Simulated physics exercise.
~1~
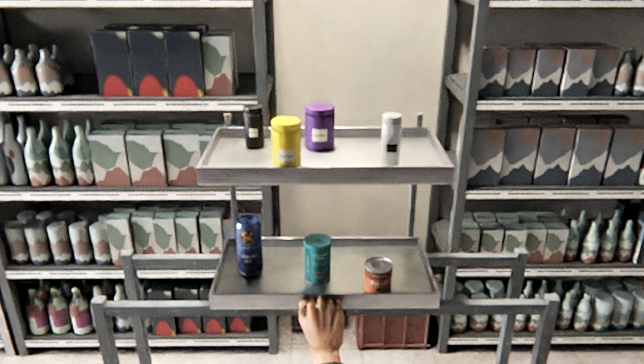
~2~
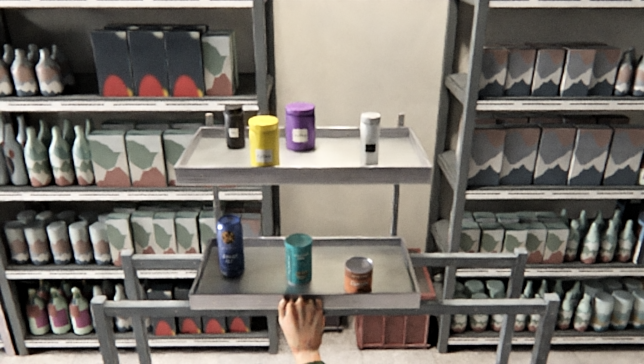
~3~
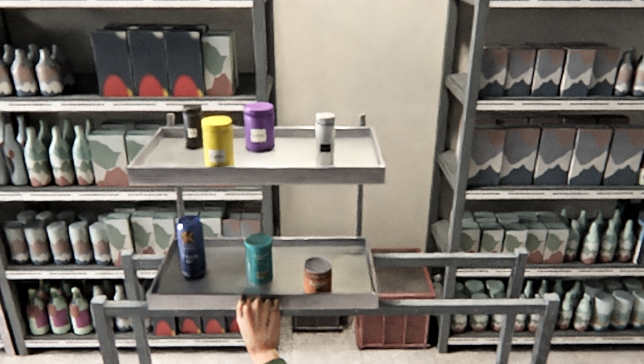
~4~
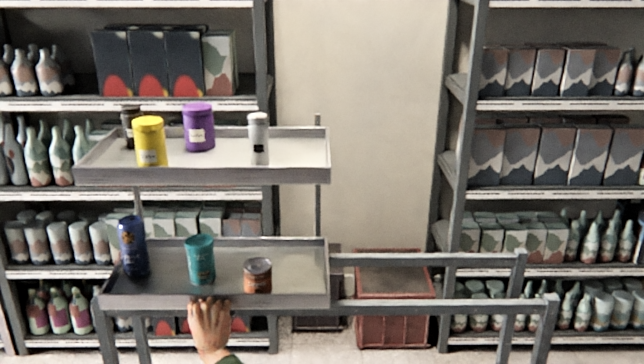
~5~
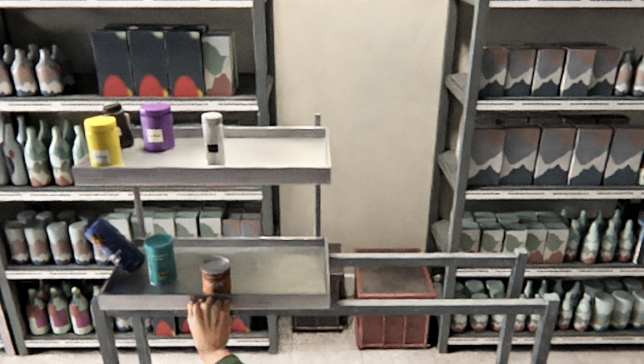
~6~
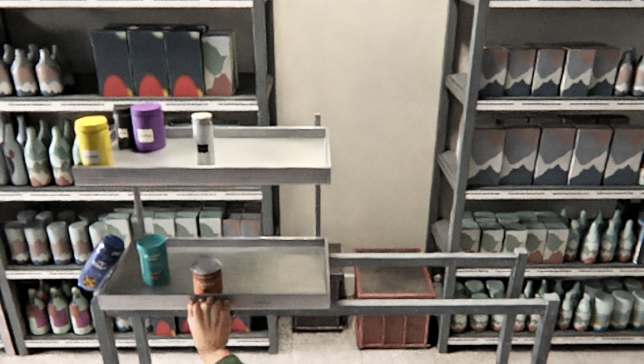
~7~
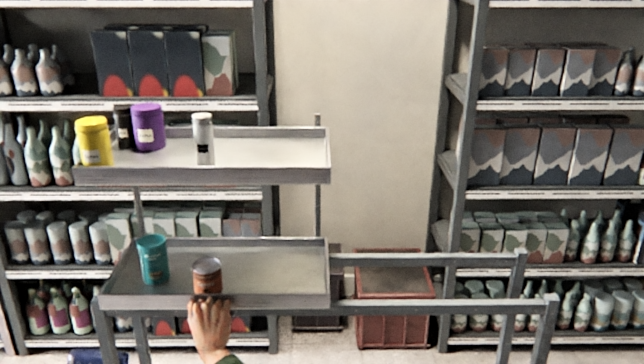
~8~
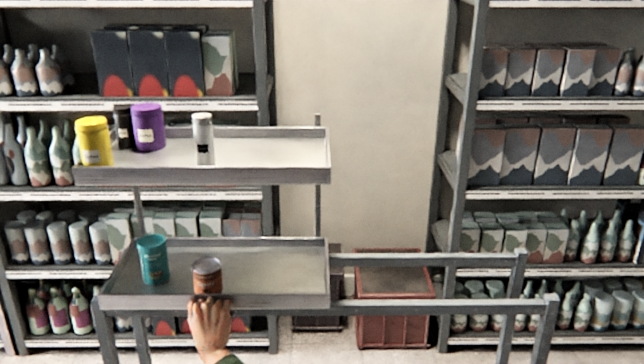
Between stocked storeroom shelves, a hand moving a two-tier rack left until it stops, containers sliding and a blue can toppling off.
